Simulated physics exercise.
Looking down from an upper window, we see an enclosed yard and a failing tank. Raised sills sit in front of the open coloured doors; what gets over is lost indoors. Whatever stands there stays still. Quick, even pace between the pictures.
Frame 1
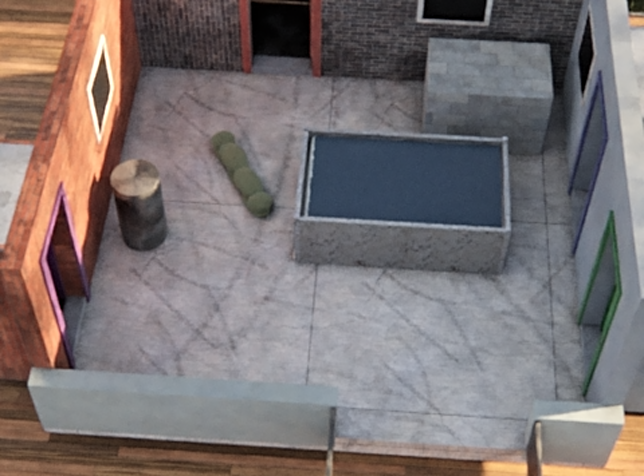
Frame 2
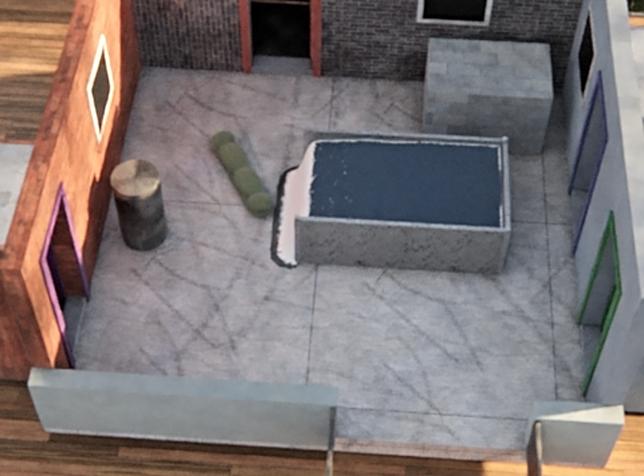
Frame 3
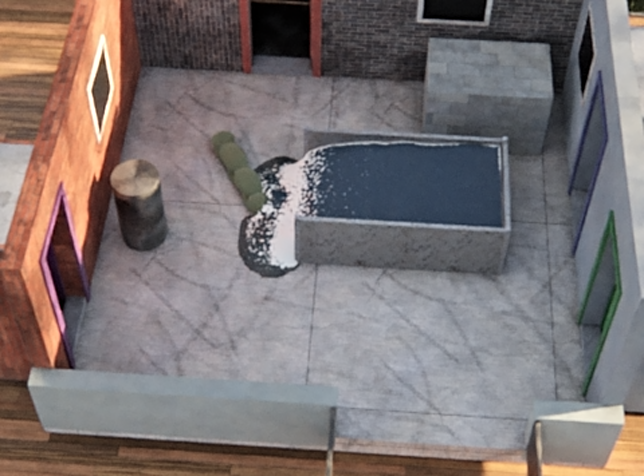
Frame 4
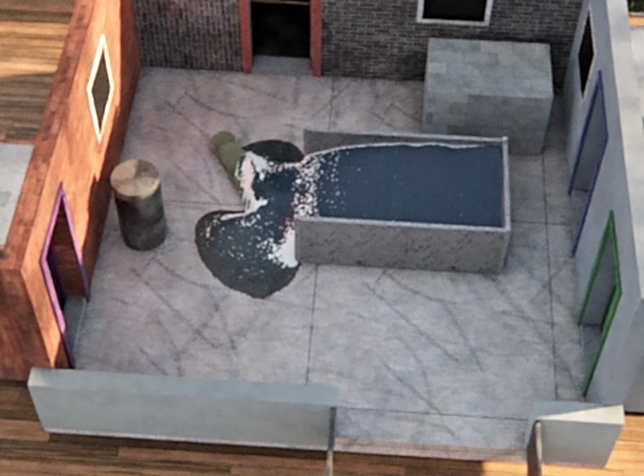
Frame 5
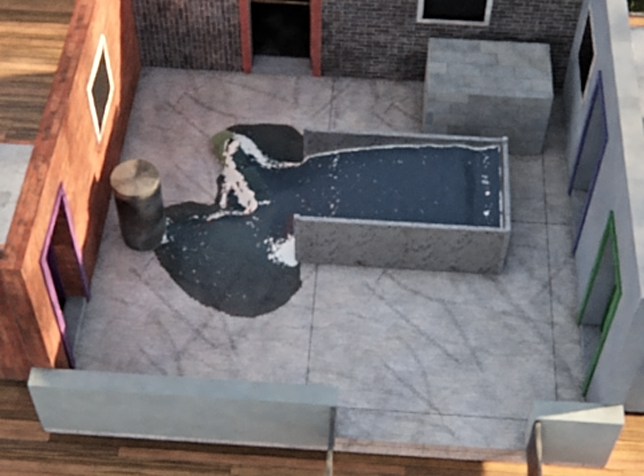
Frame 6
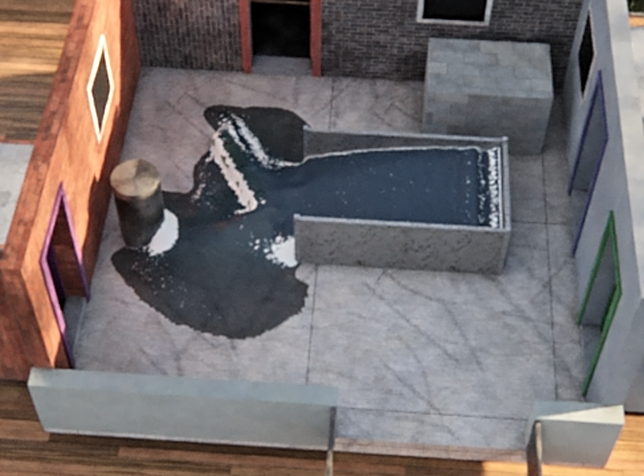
Water burst out of the left end of the tank in the walled yard, swept over the green bushy row beside it, and spread left in a dark, foam-flecked pool around the round pillar.
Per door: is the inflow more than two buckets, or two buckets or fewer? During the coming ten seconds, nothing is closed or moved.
The green door tips over the cap there; the blue door stays at or under the cap there; the purple door tips over the cap there; the red door tips over the cap there.
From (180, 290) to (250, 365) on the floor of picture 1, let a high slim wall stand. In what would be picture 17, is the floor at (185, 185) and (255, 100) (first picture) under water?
Taking the points in order, the first is inundated and the second is inundated.
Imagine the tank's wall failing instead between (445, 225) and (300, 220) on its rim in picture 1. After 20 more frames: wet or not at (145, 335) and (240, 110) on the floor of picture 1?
Order as given: Inundated, then unwetted.
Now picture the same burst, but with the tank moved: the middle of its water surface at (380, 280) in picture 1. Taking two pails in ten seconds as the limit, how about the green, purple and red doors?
Well, the green door remains below, the purple door tops the threshold, and the red door remains below.
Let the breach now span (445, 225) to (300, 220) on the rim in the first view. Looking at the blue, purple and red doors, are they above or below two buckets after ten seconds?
In that case the blue door stays within bounds, the purple door breaks the limit and the red door stays within bounds.
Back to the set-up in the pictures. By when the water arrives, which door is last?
My answer: The blue-painted one.
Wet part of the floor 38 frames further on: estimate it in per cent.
Near 95 in a hundred.
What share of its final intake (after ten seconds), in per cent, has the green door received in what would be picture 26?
Working it through, I arrive at 0 %.
A moment on, water covers 40 % of the floor; the green door not reached, the blue door not reached, the purple door under two buckets in, the red door under two buckets in.
Next, water covers 45 % of the floor; the green door not reached, the blue door not reached, the purple door over two buckets in, the red door over two buckets in.
Then, water covers 65 % of the floor; the green door not reached, the blue door not reached, the purple door far over two buckets in, the red door far over two buckets in.
Later, water covers 95 % of the floor; the green door over two buckets in, the blue door wet at the sill, nothing in, the purple door far over two buckets in, the red door far over two buckets in.
In the end, water covers 95 % of the floor; the green door far over two buckets in, the blue door wet at the sill, nothing in, the purple door far over two buckets in, the red door far over two buckets in.
